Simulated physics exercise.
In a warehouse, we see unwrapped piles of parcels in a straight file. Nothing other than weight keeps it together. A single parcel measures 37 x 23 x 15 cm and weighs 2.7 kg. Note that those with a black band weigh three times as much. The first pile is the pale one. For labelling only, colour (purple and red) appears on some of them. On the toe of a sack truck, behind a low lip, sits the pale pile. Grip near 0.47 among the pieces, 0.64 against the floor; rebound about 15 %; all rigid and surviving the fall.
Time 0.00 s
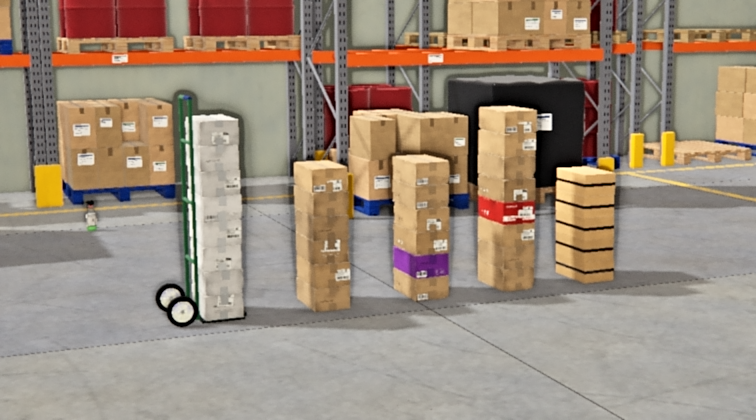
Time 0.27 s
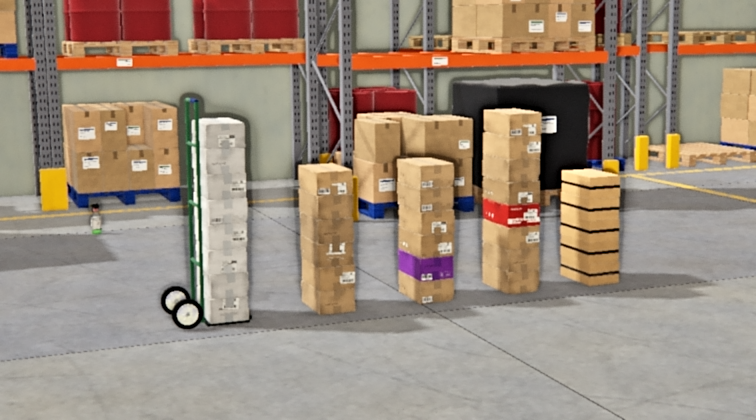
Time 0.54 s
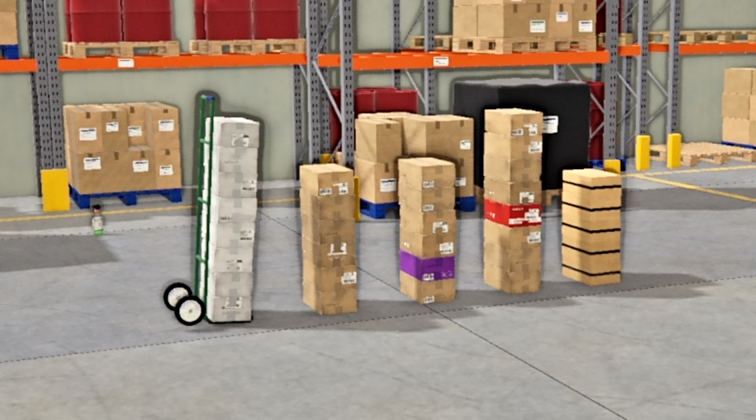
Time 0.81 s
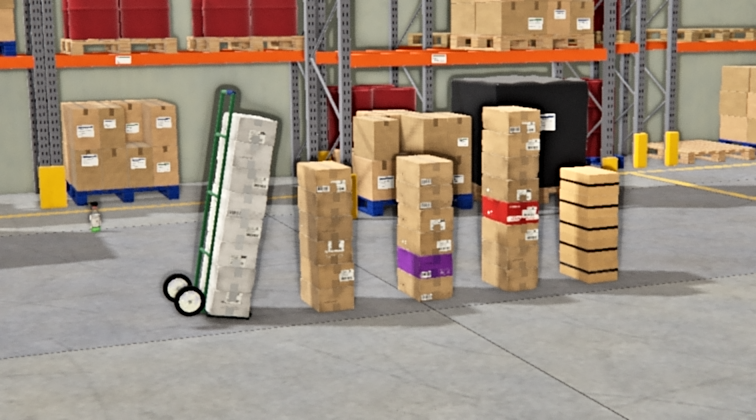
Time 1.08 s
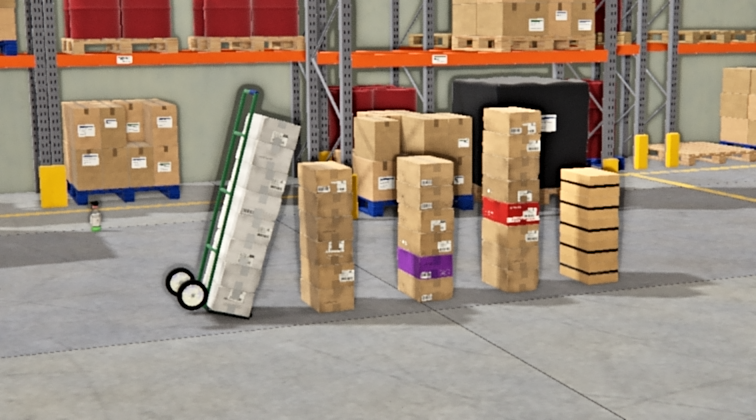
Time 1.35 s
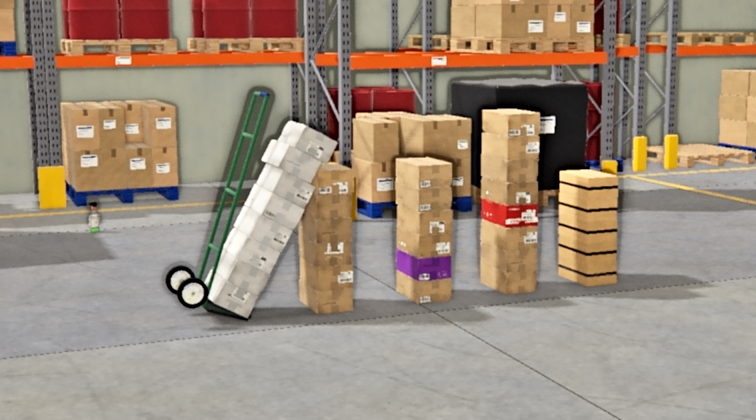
At first, a pale stack of parcels stands upright on a green sack truck, left of four brown stacks in a row. The truck then tilts gradually to the right with its stack, and finally the pale parcels lean farther than the frame, separating from it at the top, while the brown stacks stay standing.
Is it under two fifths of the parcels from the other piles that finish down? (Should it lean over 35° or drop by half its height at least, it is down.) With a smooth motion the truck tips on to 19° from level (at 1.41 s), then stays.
No, it is over two fifths.
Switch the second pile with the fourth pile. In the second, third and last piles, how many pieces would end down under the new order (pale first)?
Down tally in the new order: Second = 8, third = 6, last = 0.
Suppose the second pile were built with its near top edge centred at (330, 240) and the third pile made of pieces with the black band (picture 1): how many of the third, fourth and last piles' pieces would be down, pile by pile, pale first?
Counts down - third: 0; fourth: 0; last: 0.
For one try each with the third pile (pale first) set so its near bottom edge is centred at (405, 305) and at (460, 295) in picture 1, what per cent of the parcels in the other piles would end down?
60 and 20 %.
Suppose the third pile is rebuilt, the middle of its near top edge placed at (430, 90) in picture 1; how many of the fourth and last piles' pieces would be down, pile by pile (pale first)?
Counts down - fourth: 7; last: 5.
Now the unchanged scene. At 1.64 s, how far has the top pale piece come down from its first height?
Some 15 cm lower.
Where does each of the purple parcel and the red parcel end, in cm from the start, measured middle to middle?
Distance from start in cm - purple 30, red 35.
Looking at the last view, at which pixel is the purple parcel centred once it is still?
It ends up centred close to (464, 271).
Around 1.64 s, 8 of the pale pile down; none of the 25 other parcels down, 6 disturbed.
Around 1.98 s, 8 of the pale pile down; 5 of the 25 other parcels down.
Around 2.34 s, 8 of the pale pile down; 6 of the 25 other parcels down; purple parcel tipped 28°; red parcel displaced 18 mm.
Around 2.90 s, 8 of the pale pile down; 13 of the 25 other parcels down; purple parcel tipped 49°, 8 cm lower; red parcel tipped 27°.
Finally (4.1 s), 8 of the pale pile down; 14 of the 25 other parcels down; purple parcel tipped 48°, 8 cm lower; red parcel tipped 27°. That is 56 per cent. Seen by the last camera, middles, purple parcel near (464, 271), red parcel near (553, 215).
